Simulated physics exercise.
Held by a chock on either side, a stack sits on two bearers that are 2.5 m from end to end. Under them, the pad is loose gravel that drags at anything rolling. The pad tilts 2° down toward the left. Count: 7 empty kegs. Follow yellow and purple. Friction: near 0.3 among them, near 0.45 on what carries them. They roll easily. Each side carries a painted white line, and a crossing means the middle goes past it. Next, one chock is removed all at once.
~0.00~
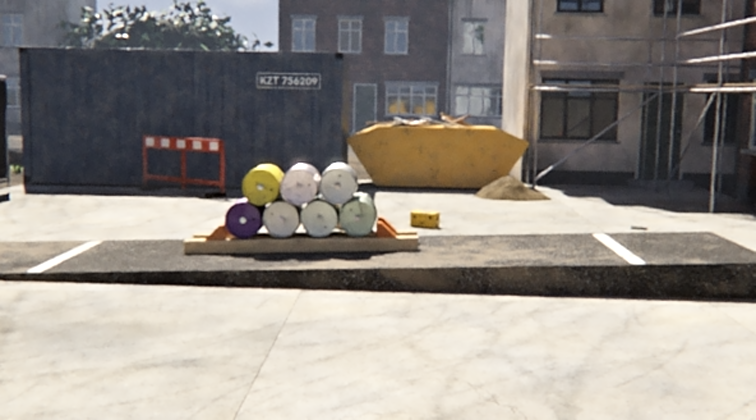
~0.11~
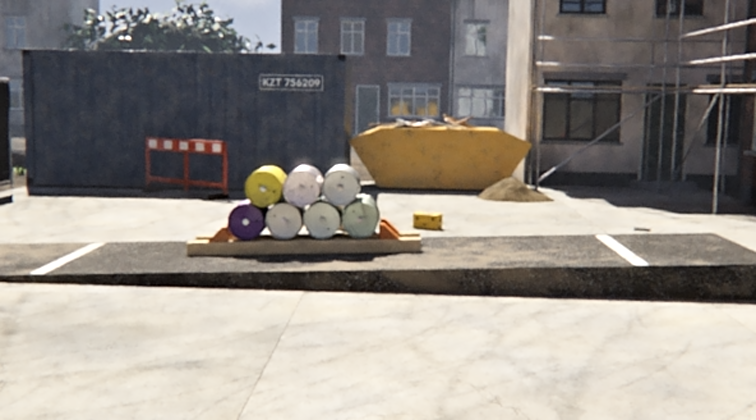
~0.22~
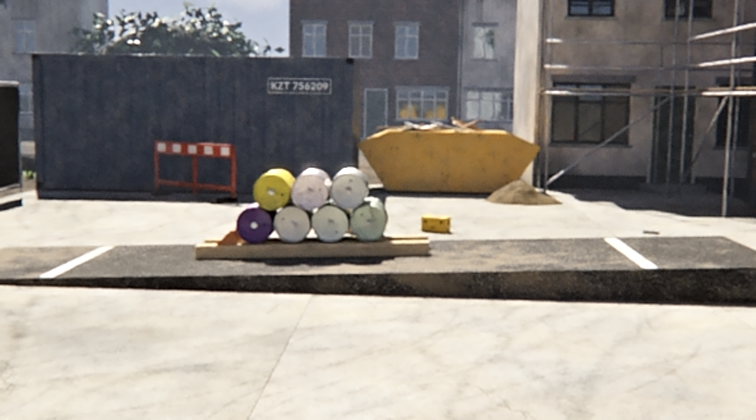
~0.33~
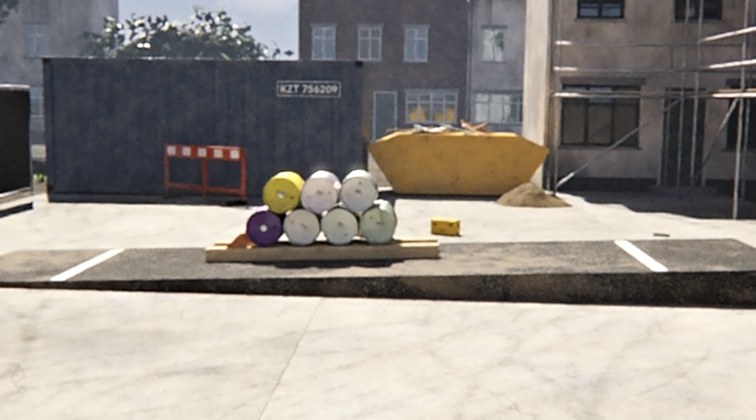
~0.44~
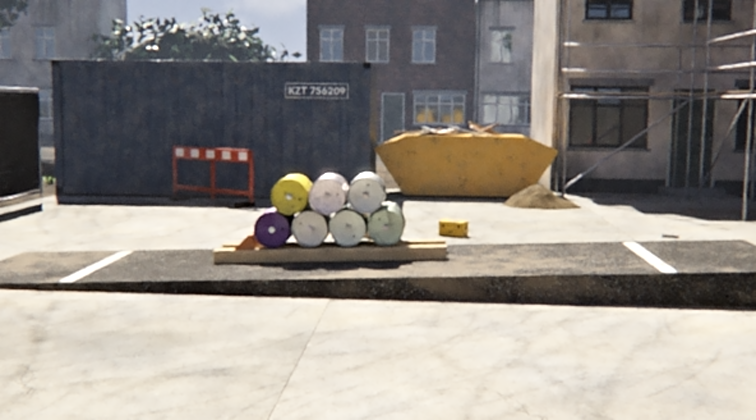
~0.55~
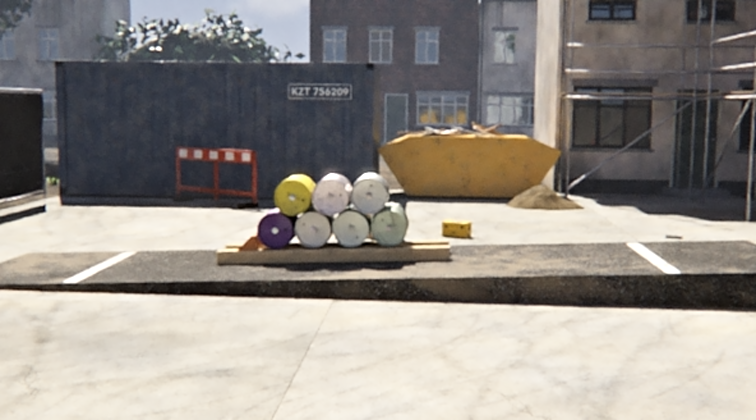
Orange chock disappearing from the right of seven stacked kegs, yellow and purple ones staying put as the view pans slightly left.
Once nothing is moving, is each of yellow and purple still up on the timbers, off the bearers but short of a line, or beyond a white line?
Once nothing moves: Yellow keg - still up on the timbers; purple - still up on the timbers.
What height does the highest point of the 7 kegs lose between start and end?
It sits roughly 0 cm lower at the end.
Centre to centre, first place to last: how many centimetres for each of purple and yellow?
Roughly: Purple 0, yellow 0.
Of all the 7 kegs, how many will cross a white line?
Altogether that makes 0.
By 0.9 s, yellow is up on others, 85 cm from the bearers' left end; purple is on the bearers, 65 cm from the bearers' left end; 0 over a line so far.
Finally (1.3 s), yellow is up on others, 85 cm from the bearers' left end; purple is on the bearers, 65 cm from the bearers' left end; 0 over a line so far.
